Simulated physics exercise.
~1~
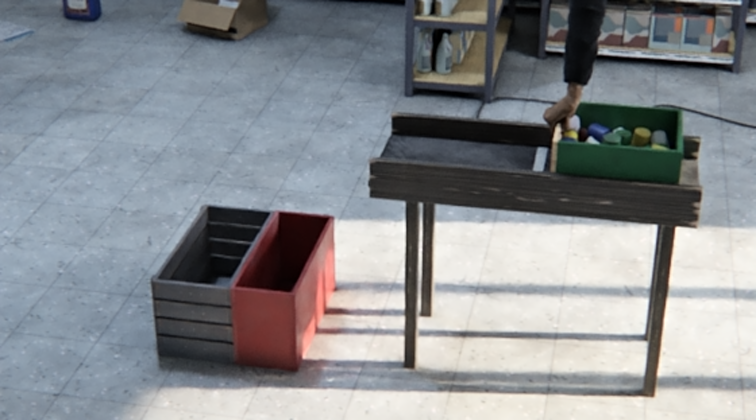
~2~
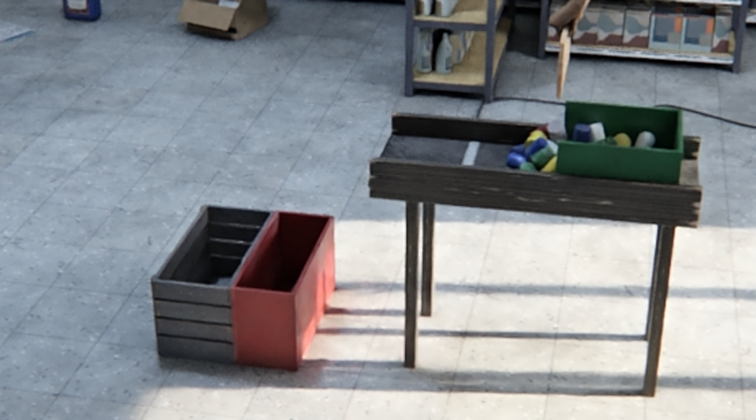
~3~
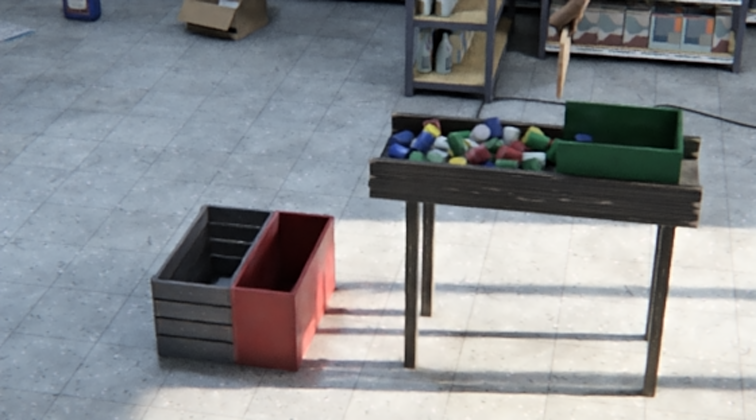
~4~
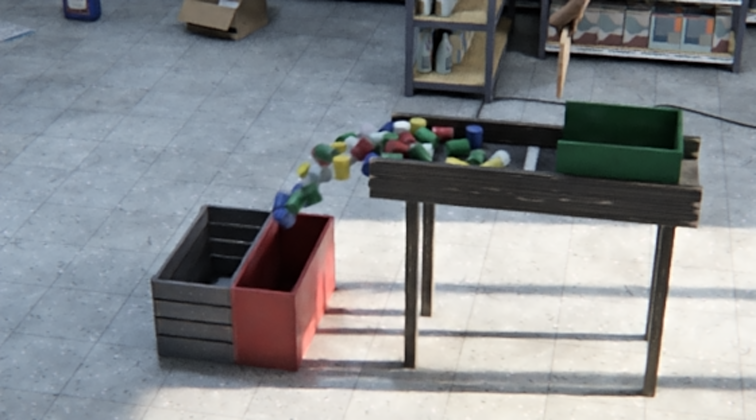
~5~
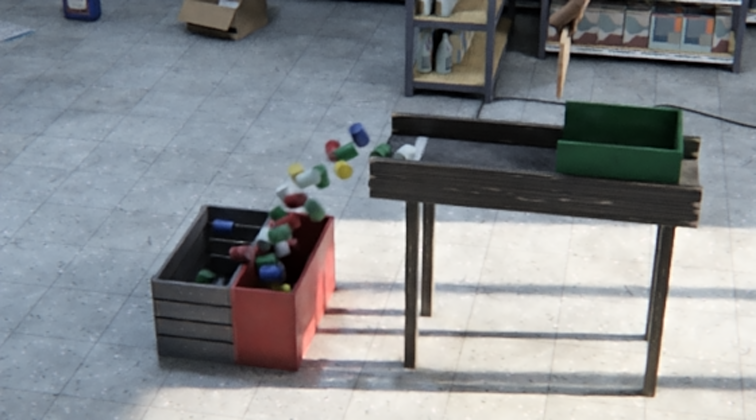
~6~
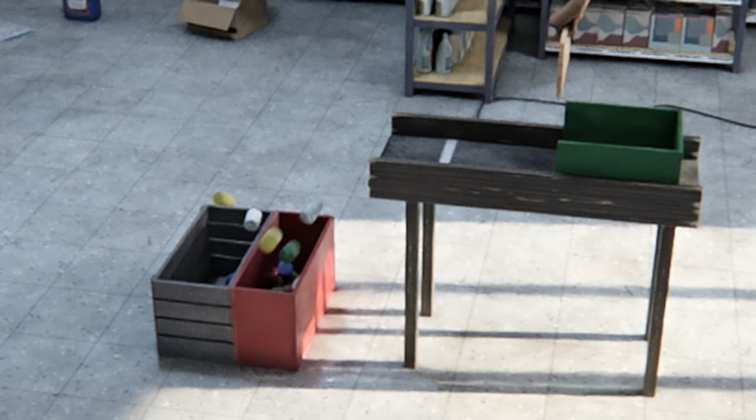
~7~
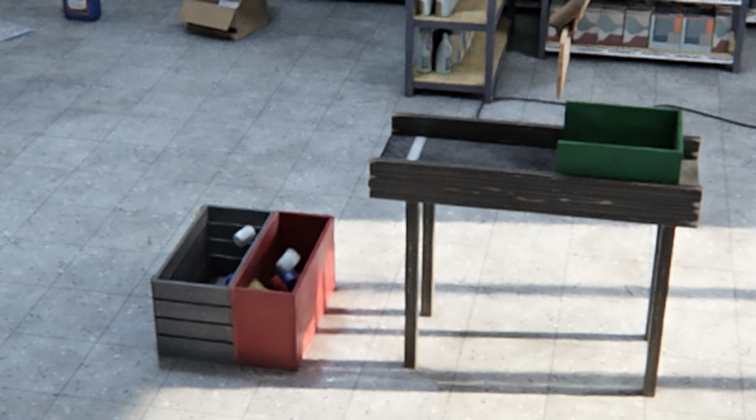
Hand lifting a gate from a green pen, colourful jars riding a belt left and dropping into red and grey bins.
